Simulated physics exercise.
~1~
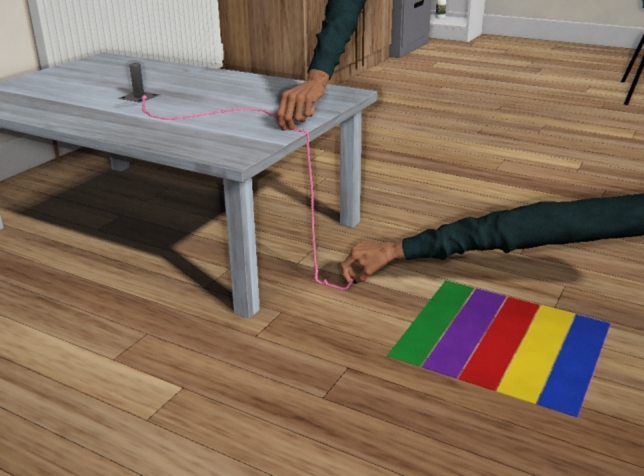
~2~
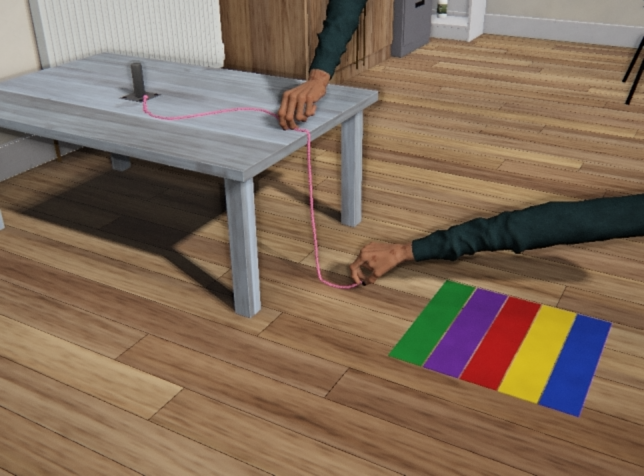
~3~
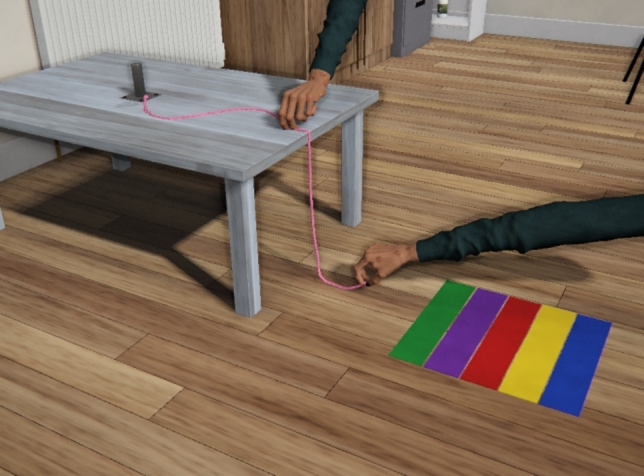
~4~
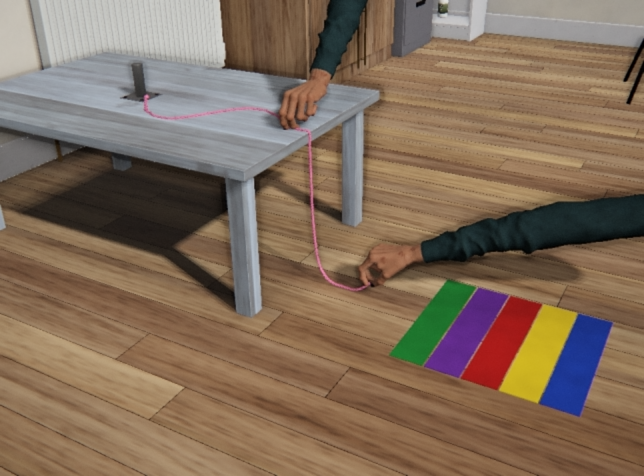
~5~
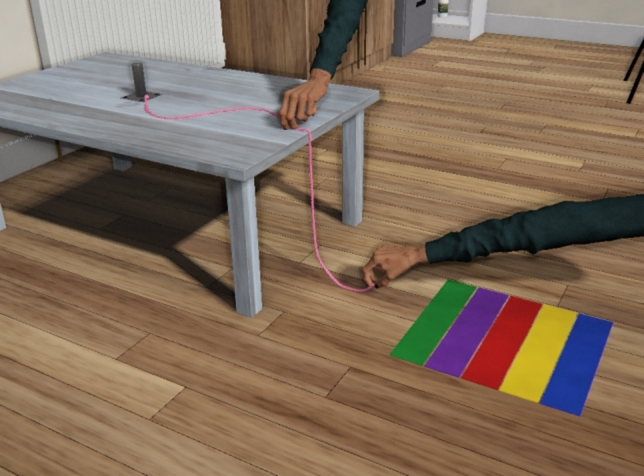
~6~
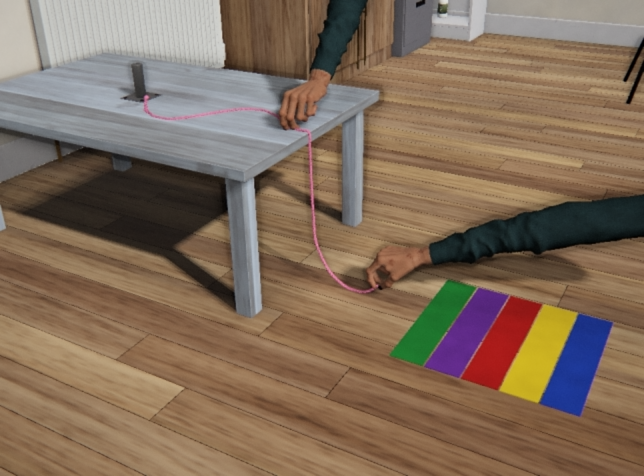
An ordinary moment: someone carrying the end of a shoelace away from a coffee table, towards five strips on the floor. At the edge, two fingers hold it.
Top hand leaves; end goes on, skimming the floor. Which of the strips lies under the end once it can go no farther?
The yellow one.
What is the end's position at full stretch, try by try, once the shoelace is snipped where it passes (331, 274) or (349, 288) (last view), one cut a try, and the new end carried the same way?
First (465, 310), then (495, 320).
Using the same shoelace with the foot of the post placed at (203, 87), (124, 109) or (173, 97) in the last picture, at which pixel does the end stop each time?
Roughly (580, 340), (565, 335) and (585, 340), try by try.
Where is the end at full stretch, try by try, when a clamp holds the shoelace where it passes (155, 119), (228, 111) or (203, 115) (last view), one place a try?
(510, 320); (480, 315); (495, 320).
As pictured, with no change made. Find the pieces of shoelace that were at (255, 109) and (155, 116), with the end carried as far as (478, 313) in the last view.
They move to (284, 126) and (199, 108) respectively.
Early on, end near (478, 313); over purple.
Midway, end near (519, 325); over red.
At the end of the slack, end near (544, 331); over yellow. The yellow one.
